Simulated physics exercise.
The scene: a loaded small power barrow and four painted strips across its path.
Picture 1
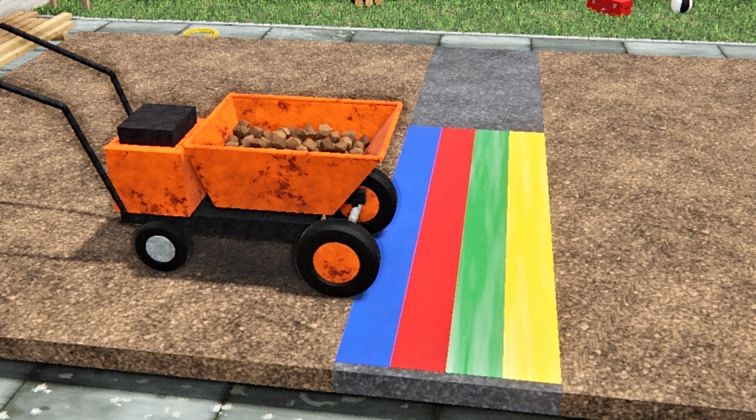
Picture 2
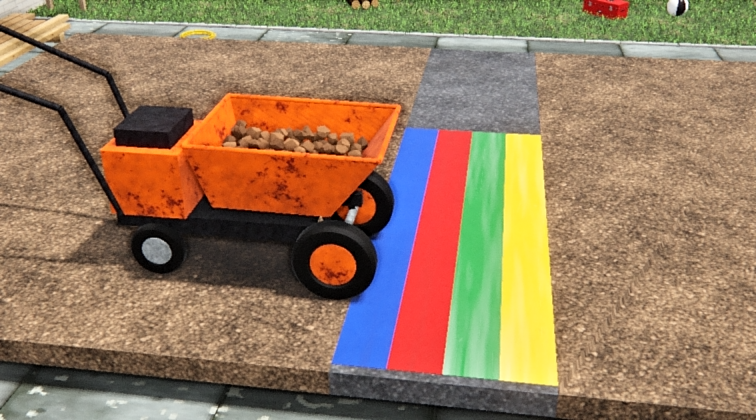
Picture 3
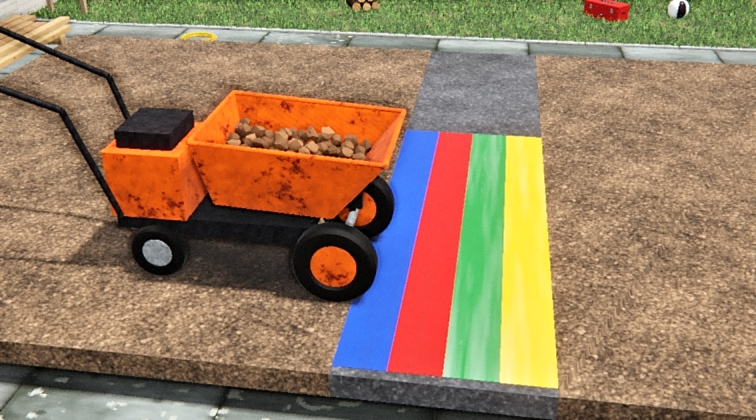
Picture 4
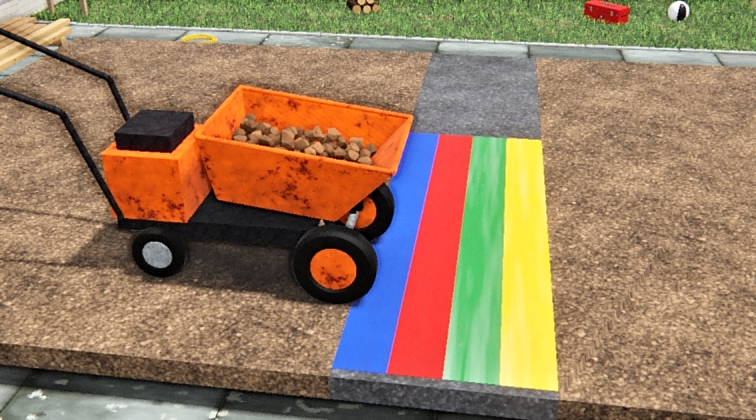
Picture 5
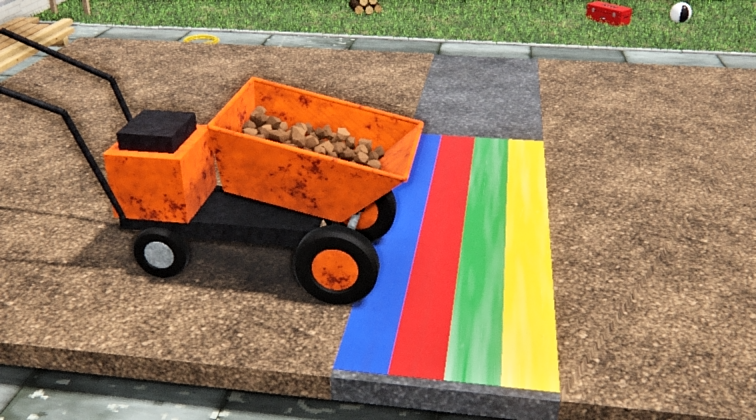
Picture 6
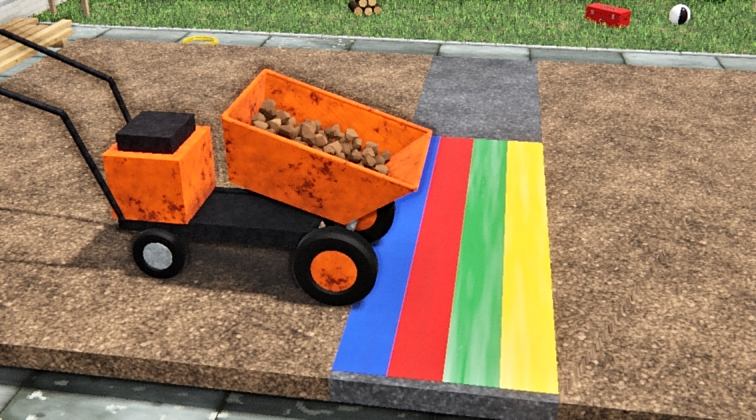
On a patch of brown ground, a small orange barrow loaded with brown clods stood level beside blue, red, green and yellow strips, then its skip gradually tilted forward to the right.
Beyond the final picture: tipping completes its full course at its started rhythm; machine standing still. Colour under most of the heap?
Green.
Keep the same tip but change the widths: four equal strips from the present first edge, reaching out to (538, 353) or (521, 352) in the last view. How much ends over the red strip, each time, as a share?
About 0 %, then 0 %.
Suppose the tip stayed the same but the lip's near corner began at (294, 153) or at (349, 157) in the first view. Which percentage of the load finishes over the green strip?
Position 1 near 10 %, position 2 near 40 %.
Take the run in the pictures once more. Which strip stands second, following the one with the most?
That would be the yellow one, in second.
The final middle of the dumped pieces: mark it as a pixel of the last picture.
Last view, centre at rest - approx. (503, 277).
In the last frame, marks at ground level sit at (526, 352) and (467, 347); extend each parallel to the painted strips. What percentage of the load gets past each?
20 % and 60 %, in that order.
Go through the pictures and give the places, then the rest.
Lip of the skip at (380, 159), level; top of the load at (278, 139), clay clods; blue strip at (373, 324); red strip at (425, 329); green strip at (477, 333); yellow strip at (531, 338), in the first frame.
Lip of the skip at (379, 162), level; top of the load at (276, 140), in the second frame.
Lip of the skip at (385, 166), tipped barely; top of the load at (281, 139), in the third frame.
Lip of the skip at (393, 173), tipped a little; top of the load at (266, 142), in the fourth frame.
Lip of the skip at (405, 180), tipped a little; top of the load at (272, 149), in the fifth frame.
Lip of the skip at (415, 189), tipped clearly; top of the load at (266, 145); blue strip at (370, 333); red strip at (422, 338); green strip at (475, 343); yellow strip at (528, 348), in the sixth frame.
Soon, skip tipped steeply; all in the skip.
A while on, skip tipped steeply; nearly all in the skip; a stray few over the green strip; a stray few over the yellow strip.
Towards the end, skip tipped right over; about a third in the skip; about a third over the green strip; about a quarter over the yellow strip; a small part off the paint.
Finally, skip tipped right over; about a third in the skip; none over the blue strip; none over the red strip; about a third over the green strip; about a quarter over the yellow strip; a small part off the paint.
